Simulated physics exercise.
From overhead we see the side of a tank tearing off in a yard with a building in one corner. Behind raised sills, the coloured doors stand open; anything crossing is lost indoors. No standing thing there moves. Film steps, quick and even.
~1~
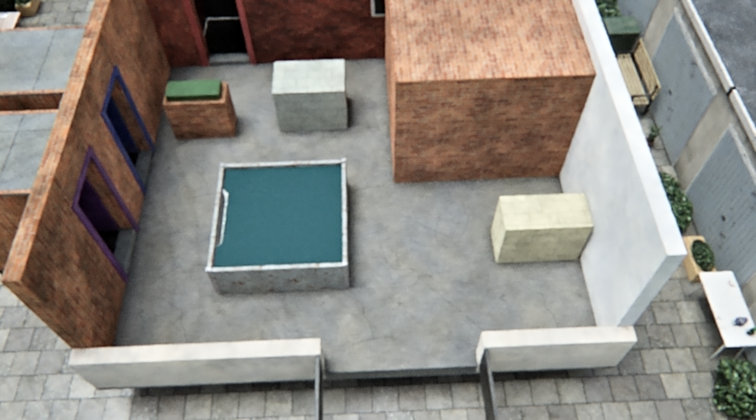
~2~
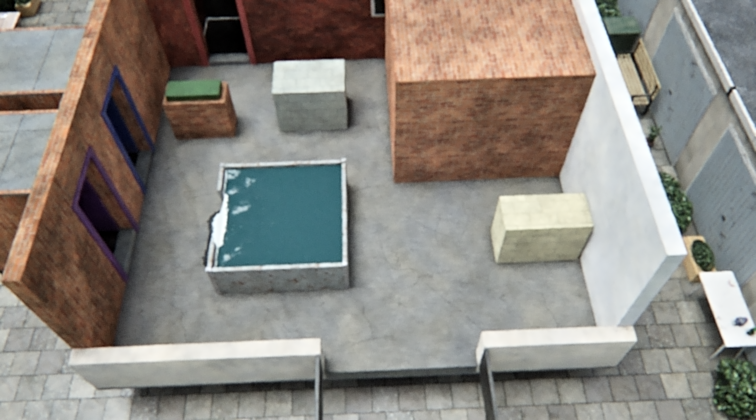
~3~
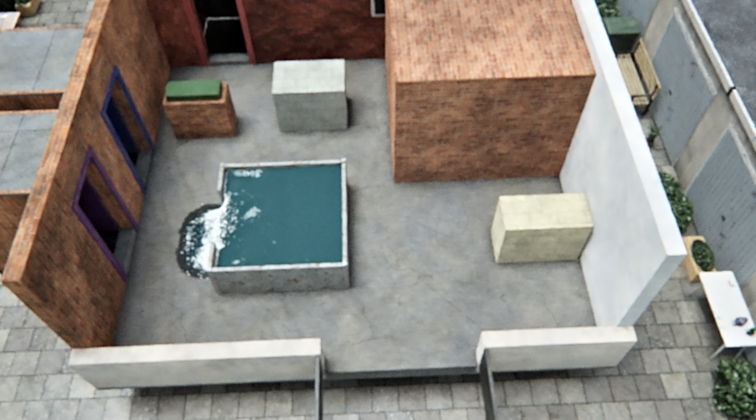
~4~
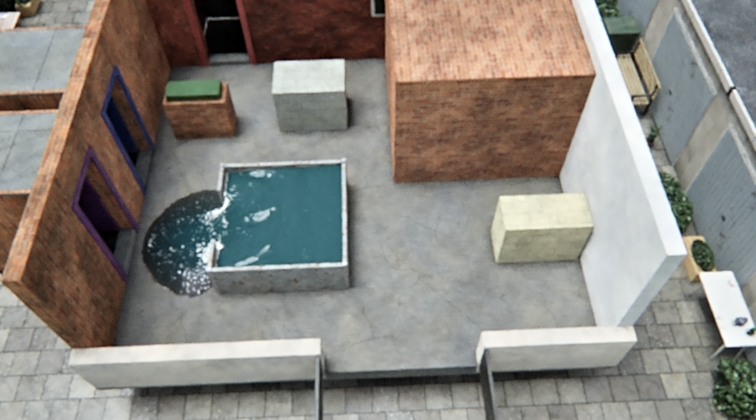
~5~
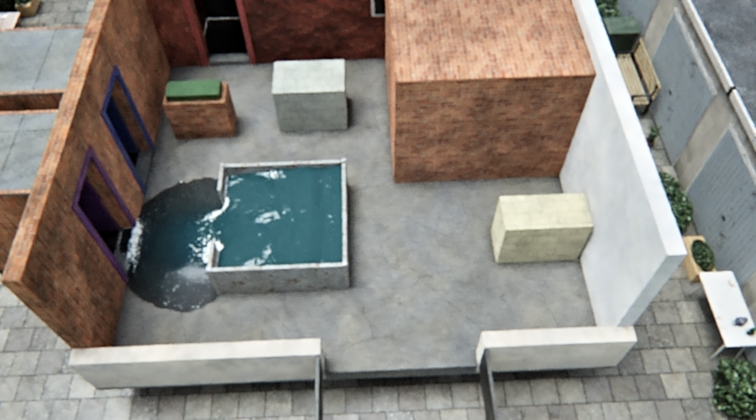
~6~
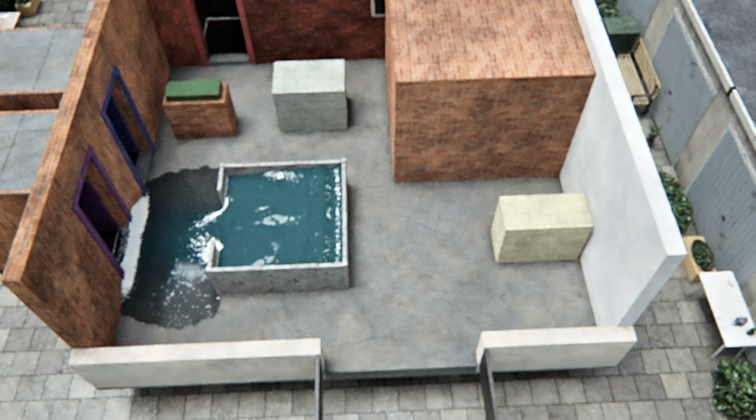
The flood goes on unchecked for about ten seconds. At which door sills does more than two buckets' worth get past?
Result: The purple door will receive over two buckets. The blue door will receive over two buckets. The red door will receive two buckets or fewer.
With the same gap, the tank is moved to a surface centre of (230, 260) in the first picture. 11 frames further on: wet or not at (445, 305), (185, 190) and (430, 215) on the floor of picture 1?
Bone-dry, soaked, bone-dry.
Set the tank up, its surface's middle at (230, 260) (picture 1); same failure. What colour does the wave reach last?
Bringing up the rear is the red one.
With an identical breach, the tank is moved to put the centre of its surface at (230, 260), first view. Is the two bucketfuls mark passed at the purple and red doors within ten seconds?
In short: Purple door exceeds the threshold, red door falls short.
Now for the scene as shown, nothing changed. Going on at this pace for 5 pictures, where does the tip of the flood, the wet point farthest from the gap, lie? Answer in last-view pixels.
My estimate: Roughly (159, 126).
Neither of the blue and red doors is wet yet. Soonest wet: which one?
It's the blue door.
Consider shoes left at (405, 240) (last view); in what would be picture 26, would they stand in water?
At that place: No water.
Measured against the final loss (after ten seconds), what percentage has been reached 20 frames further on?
Close to 55 per cent.
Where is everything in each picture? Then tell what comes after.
Still water in the tank at (281, 215), in the first frame.
Water pours out at (224, 232) and has run to a hidden place, in the second frame.
Water pours out at (225, 233) and has run to (183, 261), in the third frame.
The front is at (147, 251), out from the gap at (225, 233), in the fourth frame.
Water pours out at (225, 232) and has run to (128, 276), in the fifth frame.
Water pours out at (224, 232) and has run to (122, 308), in the sixth frame.
A moment on, water covers 15 % of the floor; the purple door far over two buckets in, the blue door under two buckets in, the red door not reached.
Next, water covers 25 % of the floor; the purple door far over two buckets in, the blue door under two buckets in, the red door not reached.
Then, water covers 50 % of the floor; the purple door far over two buckets in, the blue door over two buckets in, the red door wet at the sill, nothing in.
Later, water covers 85 % of the floor; the purple door far over two buckets in, the blue door over two buckets in, the red door wet at the sill, nothing in.
In the end, water covers 95 % of the floor; the purple door far over two buckets in, the blue door over two buckets in, the red door wet at the sill, nothing in.
